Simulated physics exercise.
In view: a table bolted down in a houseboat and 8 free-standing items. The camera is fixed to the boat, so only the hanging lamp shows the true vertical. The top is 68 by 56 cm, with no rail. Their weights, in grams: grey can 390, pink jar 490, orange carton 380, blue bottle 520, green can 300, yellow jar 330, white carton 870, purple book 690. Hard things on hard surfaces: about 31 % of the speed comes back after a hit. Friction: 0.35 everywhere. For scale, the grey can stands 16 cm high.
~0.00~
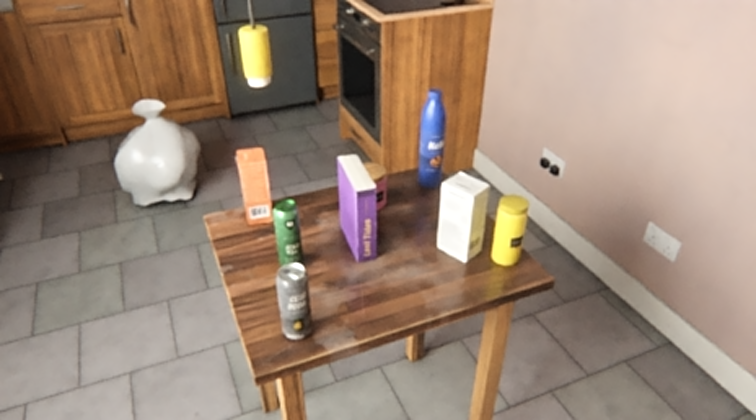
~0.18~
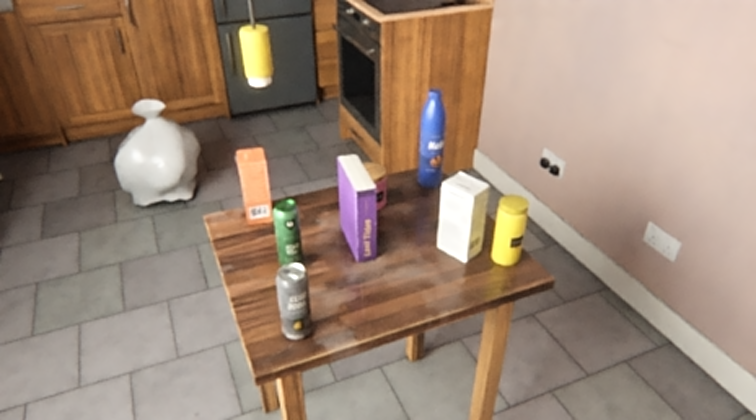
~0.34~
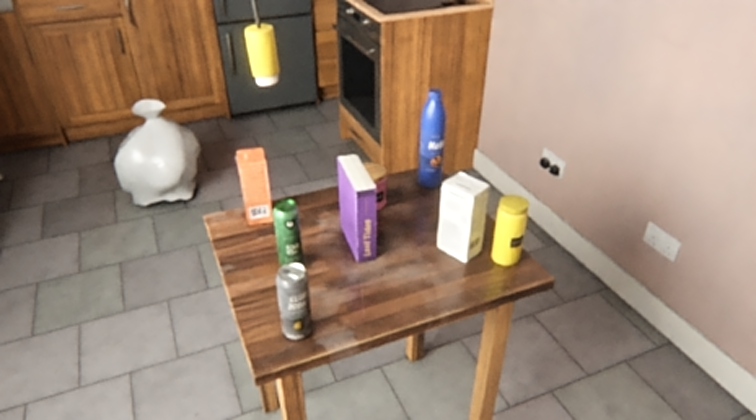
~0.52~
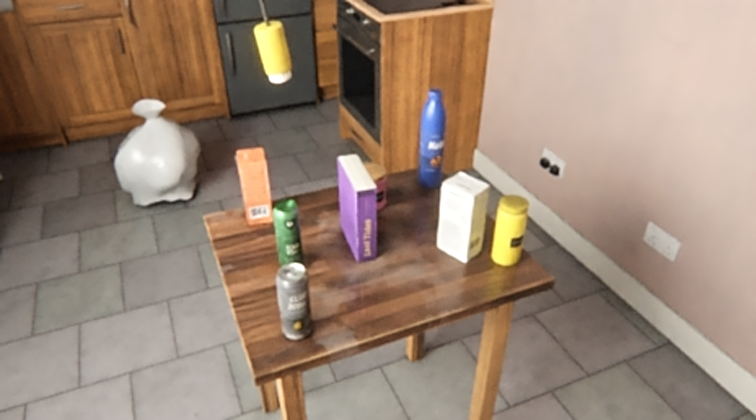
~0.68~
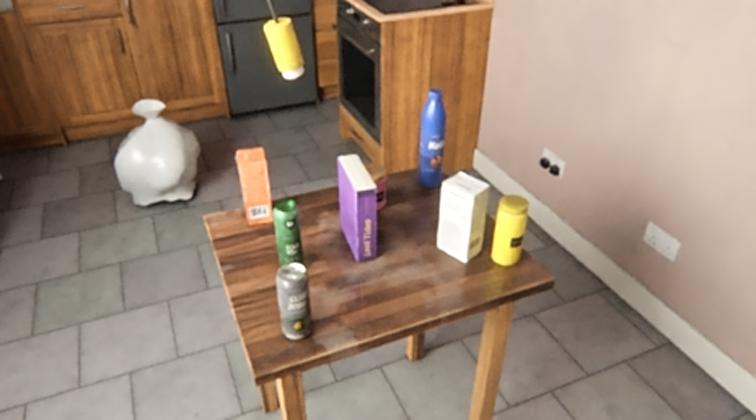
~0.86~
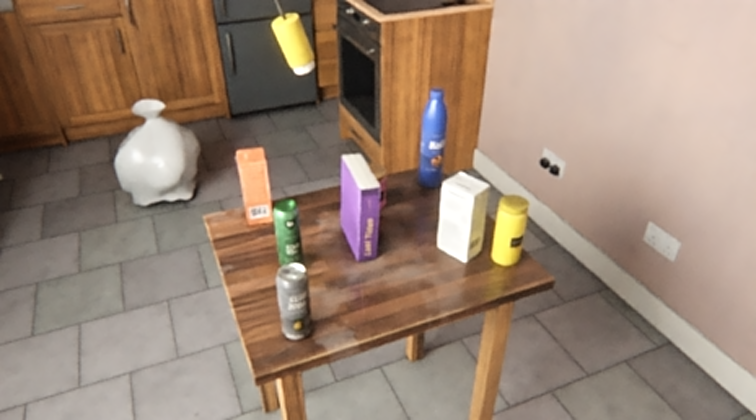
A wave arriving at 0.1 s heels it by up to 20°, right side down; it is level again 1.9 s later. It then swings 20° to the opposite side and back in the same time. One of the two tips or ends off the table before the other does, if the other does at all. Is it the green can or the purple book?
Of the two named, the latter: The purple book.
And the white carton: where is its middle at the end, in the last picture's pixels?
Around (491, 217).
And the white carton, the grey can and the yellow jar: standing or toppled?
The white carton stays upright; the grey can keeps standing; the yellow jar falls over.
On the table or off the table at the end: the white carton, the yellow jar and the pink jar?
The white carton ends on the table; the yellow jar ends off the table; the pink jar ends on the table.
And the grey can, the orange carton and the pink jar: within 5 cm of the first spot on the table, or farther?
The grey can stays put; the orange carton stays put; the pink jar holds its spot.
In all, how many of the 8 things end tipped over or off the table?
That comes to 4.
After 1.26 s, boat heeled 18°, right side down; blue bottle now off the table; purple book on its side near (417, 213); green can 32° off its base near (309, 230).
After 1.56 s, boat heeled 9°, right side down; green can on its side near (363, 237); purple book on its side near (451, 203); yellow jar 10° off its base.
After 2.26 s, boat heeled 3°, left side down; yellow jar now off the table; green can on its side near (366, 236); purple book on its side near (453, 202).
In the end (4.4 s), off the table, blue bottle and yellow jar; toppled on the table, green can and purple book; not toppled but over 5 cm from the start, white carton; the other 3 under 5 cm from the start. At the end, from the last picture's camera, green can near (366, 237), purple book near (451, 203). Green can went at 1.28 s; purple book went at 1.08 s.
